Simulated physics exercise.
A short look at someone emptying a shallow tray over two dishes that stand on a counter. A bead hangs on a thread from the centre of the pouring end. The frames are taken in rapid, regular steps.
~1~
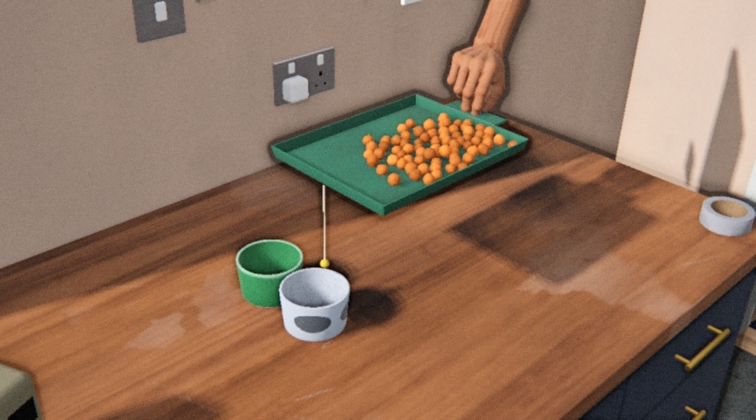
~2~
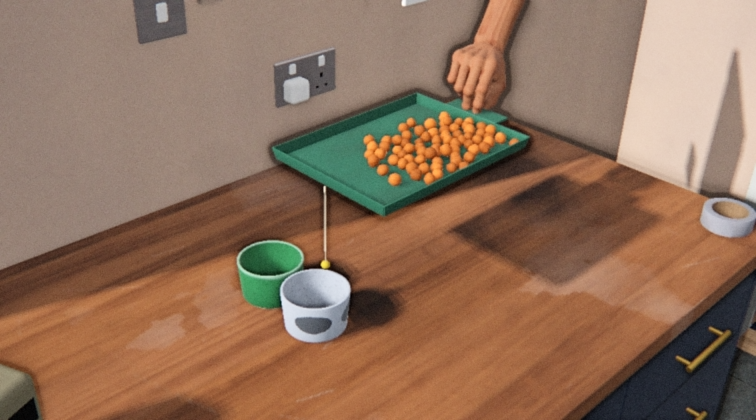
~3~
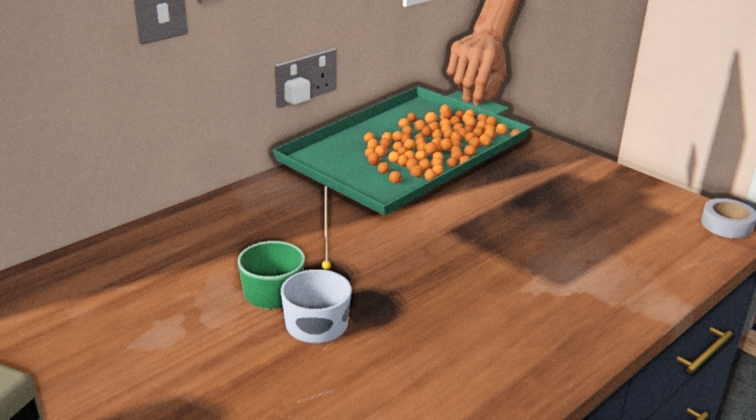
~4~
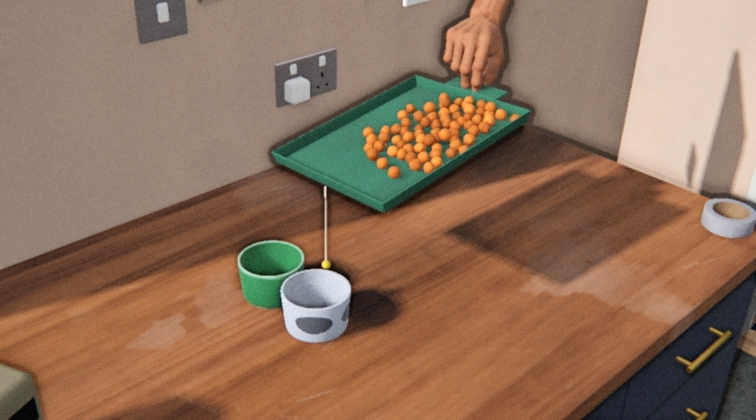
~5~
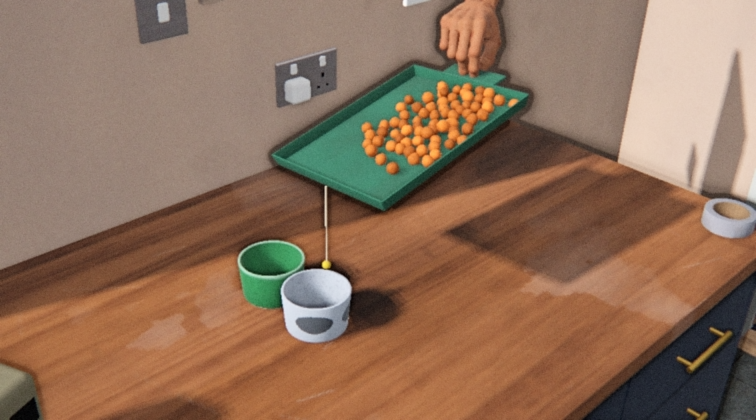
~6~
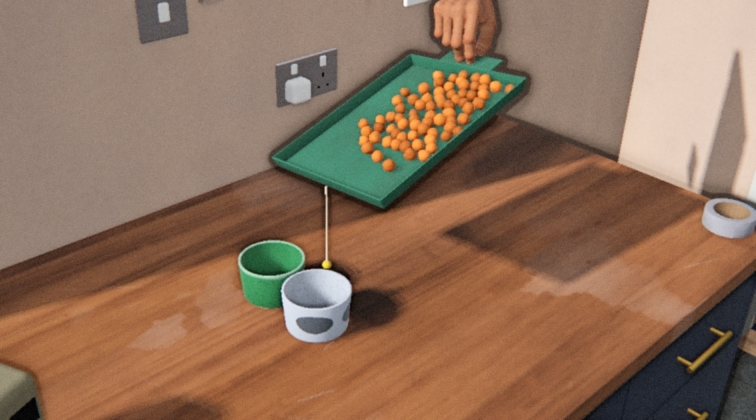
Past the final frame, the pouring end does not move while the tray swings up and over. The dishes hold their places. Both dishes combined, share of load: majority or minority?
Majority.
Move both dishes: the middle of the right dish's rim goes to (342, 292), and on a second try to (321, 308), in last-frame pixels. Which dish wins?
In the first try it's the one on the left, and in the second it's the one on the left.
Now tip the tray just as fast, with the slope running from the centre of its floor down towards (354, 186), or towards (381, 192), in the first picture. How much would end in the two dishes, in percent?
The first try yields 20 percent and the second 10 percent.
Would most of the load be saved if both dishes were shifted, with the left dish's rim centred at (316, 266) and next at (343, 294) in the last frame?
Well, not up to half at the first spot and not up to half at the second.
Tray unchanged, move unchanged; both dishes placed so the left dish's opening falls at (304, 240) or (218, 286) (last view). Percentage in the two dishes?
About 10% on the first try and 0% on the second.
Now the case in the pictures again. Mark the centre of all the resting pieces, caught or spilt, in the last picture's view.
The centre comes to rest close to (273, 286).
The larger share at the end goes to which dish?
It turns out to be the left-positioned one.
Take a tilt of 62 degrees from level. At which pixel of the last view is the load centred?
Check around (307, 158) in the last picture.
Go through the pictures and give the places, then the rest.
In the first frame, corners of the pouring end (276, 146) and (384, 204), level; middle of the load (436, 149), coated peanuts; left dish (244, 284); right dish (289, 316); bead on its thread (325, 264).
In the second frame, corners of the pouring end (276, 148) and (384, 204), level; middle of the load (437, 148).
In the third frame, corners of the pouring end (277, 150) and (384, 204), tipped barely, lowest at the left corner; middle of the load (438, 143).
In the fourth frame, corners of the pouring end (276, 152) and (383, 201), tipped a little, lowest at the left corner; middle of the load (437, 134).
In the fifth frame, corners of the pouring end (276, 154) and (382, 199), tipped a little, lowest at the left corner; middle of the load (435, 125).
In the sixth frame, corners of the pouring end (276, 156) and (380, 197), tipped clearly, lowest at the left corner; middle of the load (431, 116); left dish (246, 285); right dish (290, 317).
Just after the last frame, tray tipped steeply; the larger part on the tray; just a few in the right dish; about a tenth in the left dish; just a few outside both; about a tenth in the air.
A moment on, tray tipped right over; roughly two thirds on the tray; just a few in the right dish; about a tenth in the left dish; roughly a quarter outside both.
Further on, tray tipped past a quarter turn; about a tenth in the right dish; roughly half in the left dish; roughly a third outside both.
When it is over, tray tipped past a quarter turn; about a tenth in the right dish; roughly half in the left dish; roughly a third outside both.
